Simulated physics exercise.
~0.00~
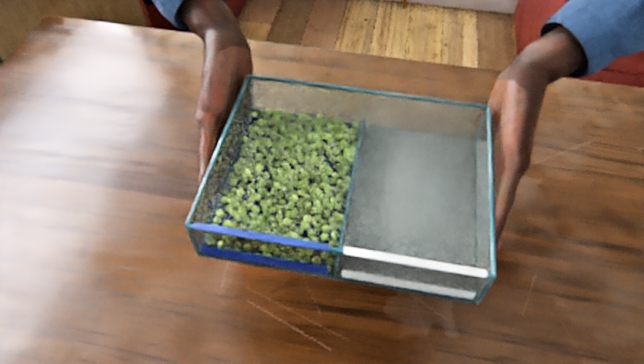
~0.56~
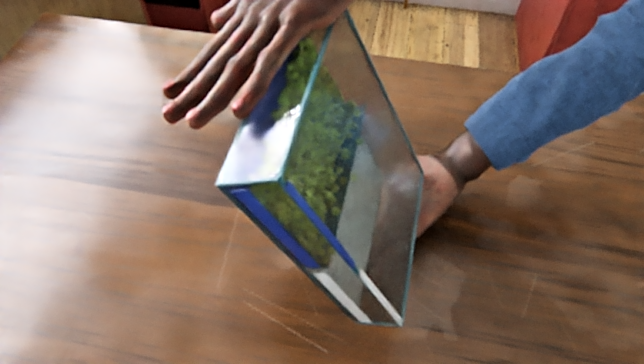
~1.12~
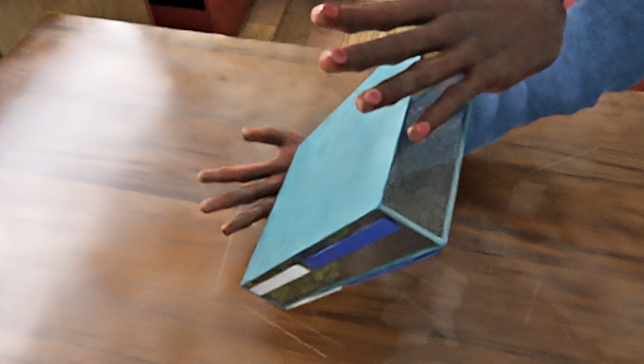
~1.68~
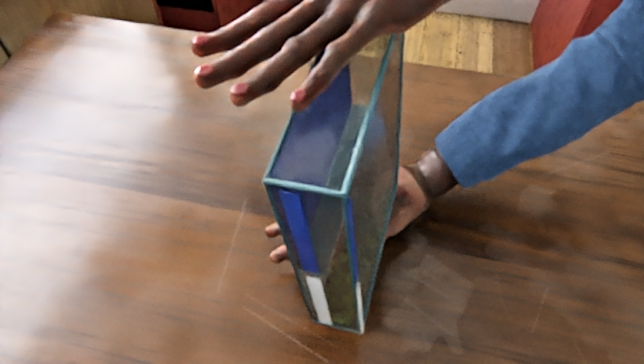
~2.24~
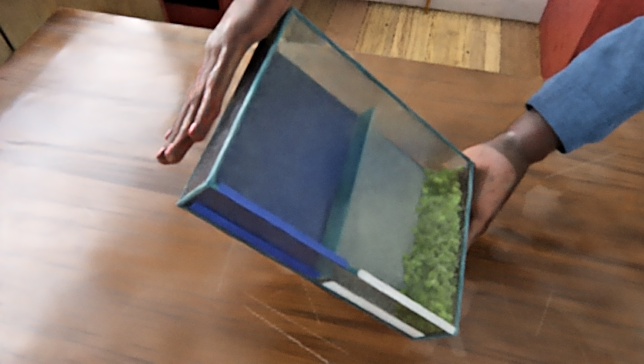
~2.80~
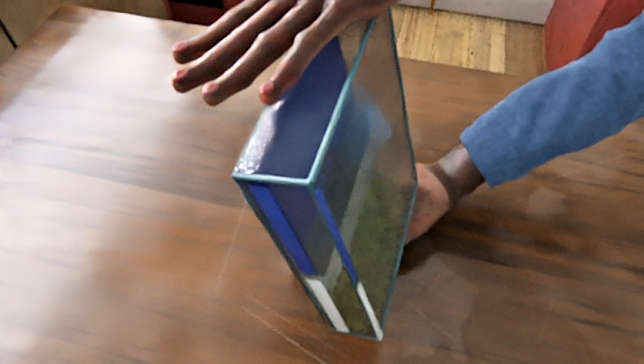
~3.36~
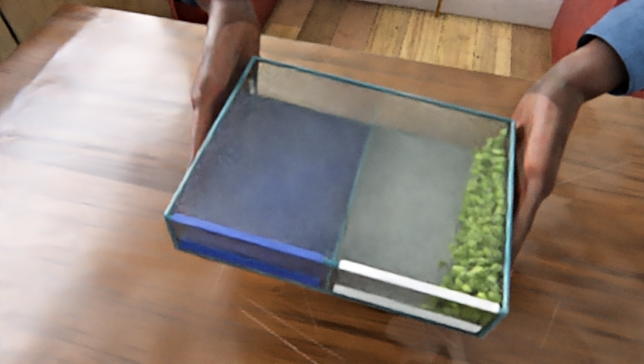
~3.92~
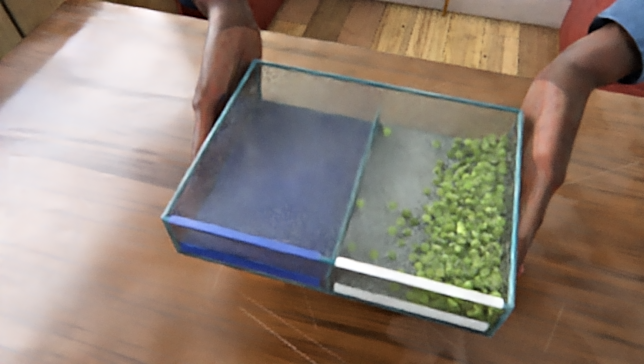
Hands tipping a clear box past upright, partway back, steeply again, then level, leaving all the green peas in the white side.
